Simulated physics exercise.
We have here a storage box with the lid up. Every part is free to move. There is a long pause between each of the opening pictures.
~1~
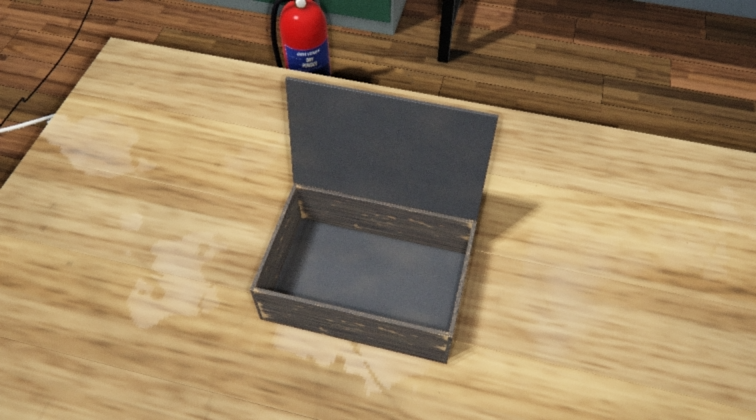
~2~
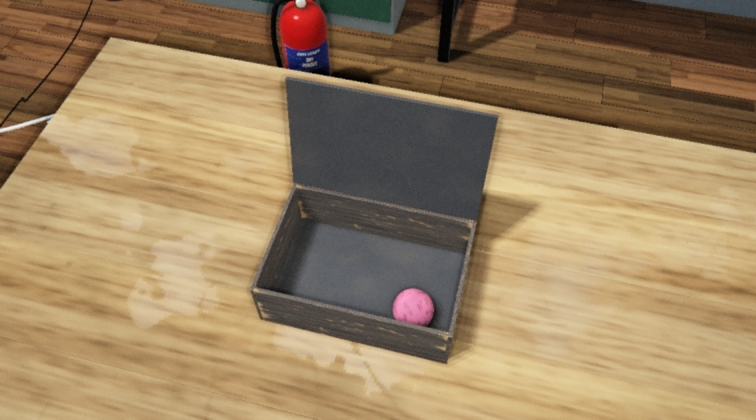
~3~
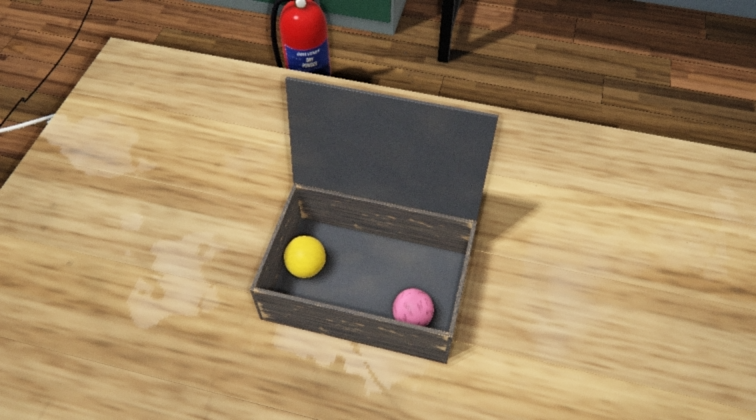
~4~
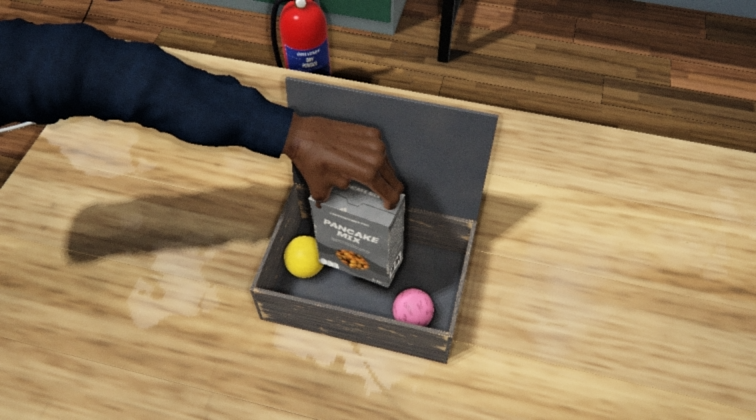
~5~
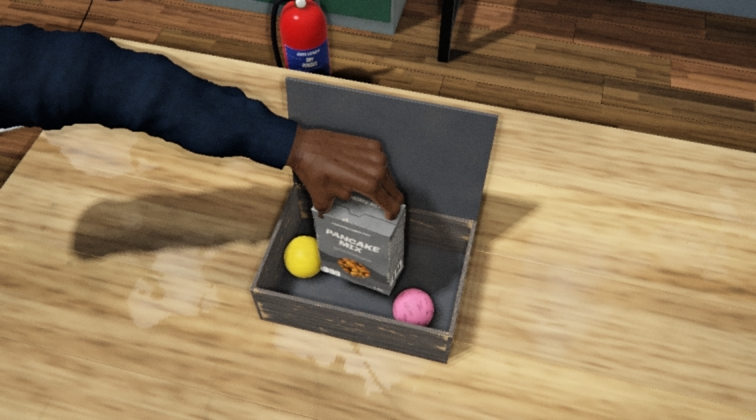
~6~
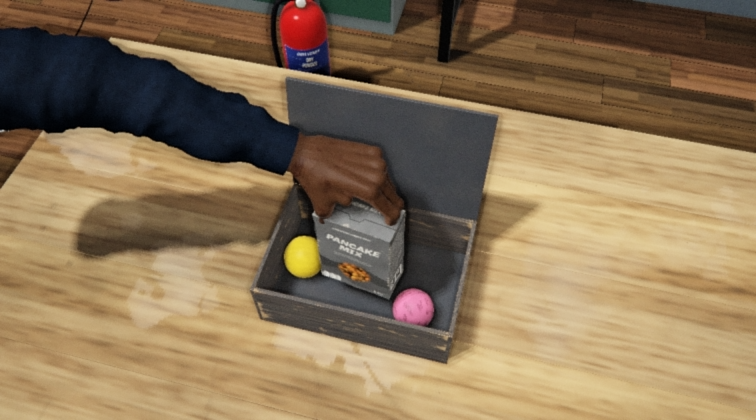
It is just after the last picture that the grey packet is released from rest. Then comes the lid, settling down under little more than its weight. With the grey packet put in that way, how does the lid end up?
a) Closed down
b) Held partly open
Answer: B.
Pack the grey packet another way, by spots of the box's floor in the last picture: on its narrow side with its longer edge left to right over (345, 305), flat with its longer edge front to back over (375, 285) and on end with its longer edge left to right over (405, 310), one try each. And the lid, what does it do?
The lid stays up the first time, goes down the second time and stays up the third time.
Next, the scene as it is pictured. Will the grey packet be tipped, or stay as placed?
Observation: It keeps the set orientation.
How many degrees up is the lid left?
Near 40° up from the rim.
Then, 0.90 s on from there, lid starting down; grey packet shifted a little near (362, 267).
Then, 1.40 s on from there, lid 75° above the rim; grey packet shifted a little near (362, 267).
Then, 1.70 s on from there, lid 46° above the rim; grey packet shifted a little near (362, 267).
In the end, lid 40° above the rim; moved from the start, grey packet; the other 2 unmoved. At the end, from the last picture's camera, grey packet near (362, 268).
